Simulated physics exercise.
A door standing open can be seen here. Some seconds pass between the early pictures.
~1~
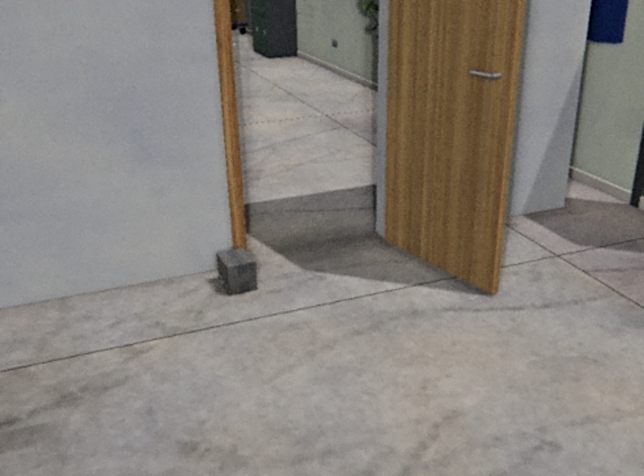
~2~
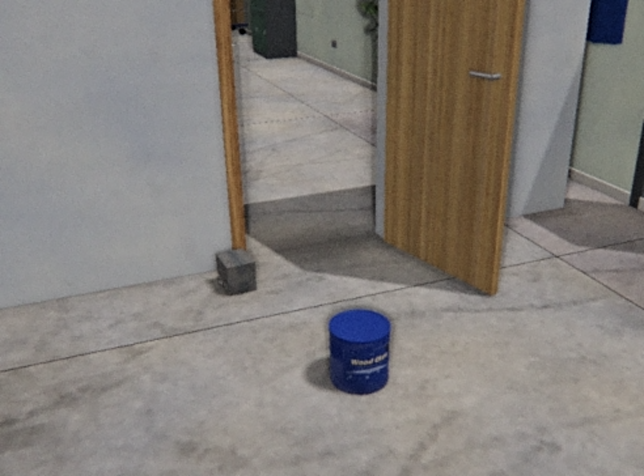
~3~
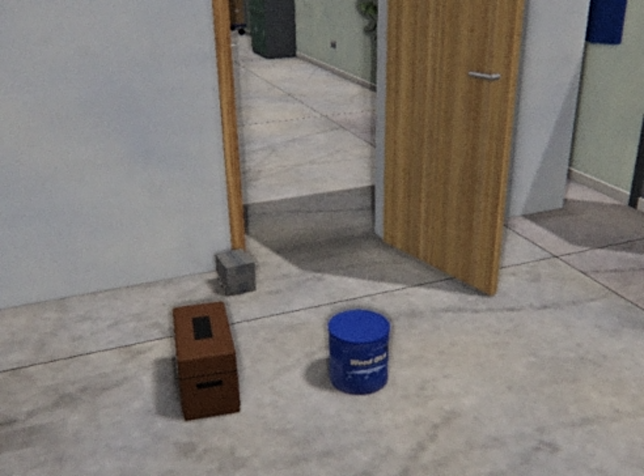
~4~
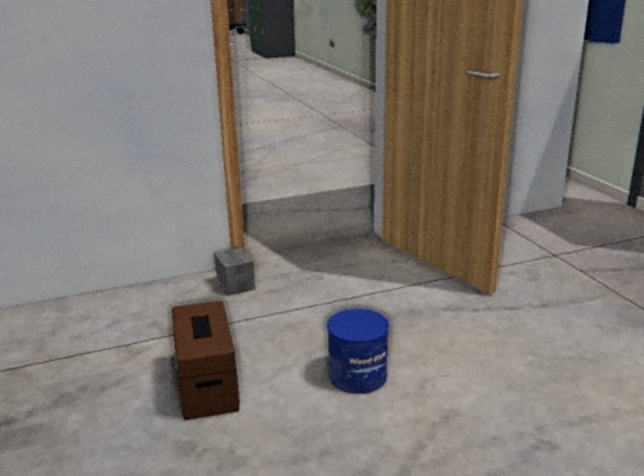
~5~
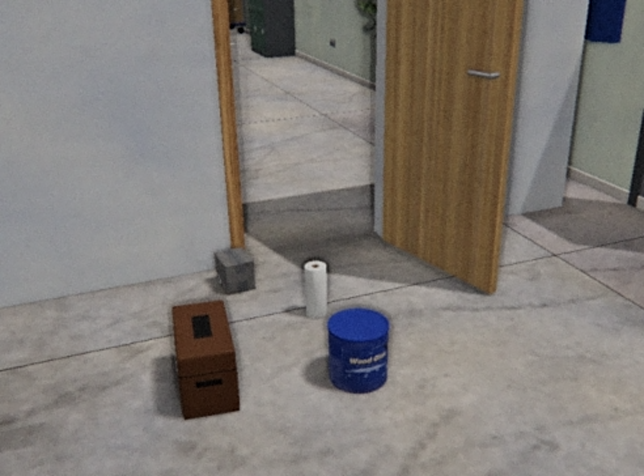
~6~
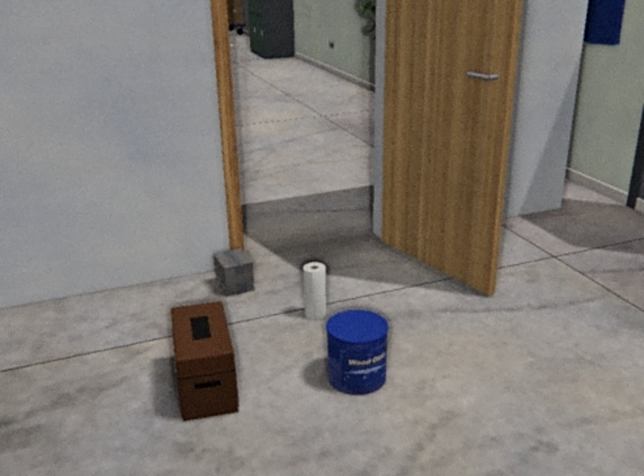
In a room with a pale stone floor, a wooden door stands wide open and still beside a small grey parcel. A blue pail appears on the floor, then a brown toolbox to its left, and later a white roll behind them, while the door stays motionless.
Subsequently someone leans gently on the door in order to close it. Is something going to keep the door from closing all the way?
No, it closes fully.
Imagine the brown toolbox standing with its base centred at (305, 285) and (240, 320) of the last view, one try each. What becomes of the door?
The door is obstructed the first time and meets the jamb the second time.
Then, 0.90 s later than the last frame, door 89° open.
Then, 1.70 s later than the last frame, door 61° open.
Then, 2.30 s later than the last frame, door 38° open.
Then, 2.90 s later than the last frame, door 14° open.
When it is over, door 0° open; all 4 as before. End places, in pixels of the last picture, white roll near (315, 292).
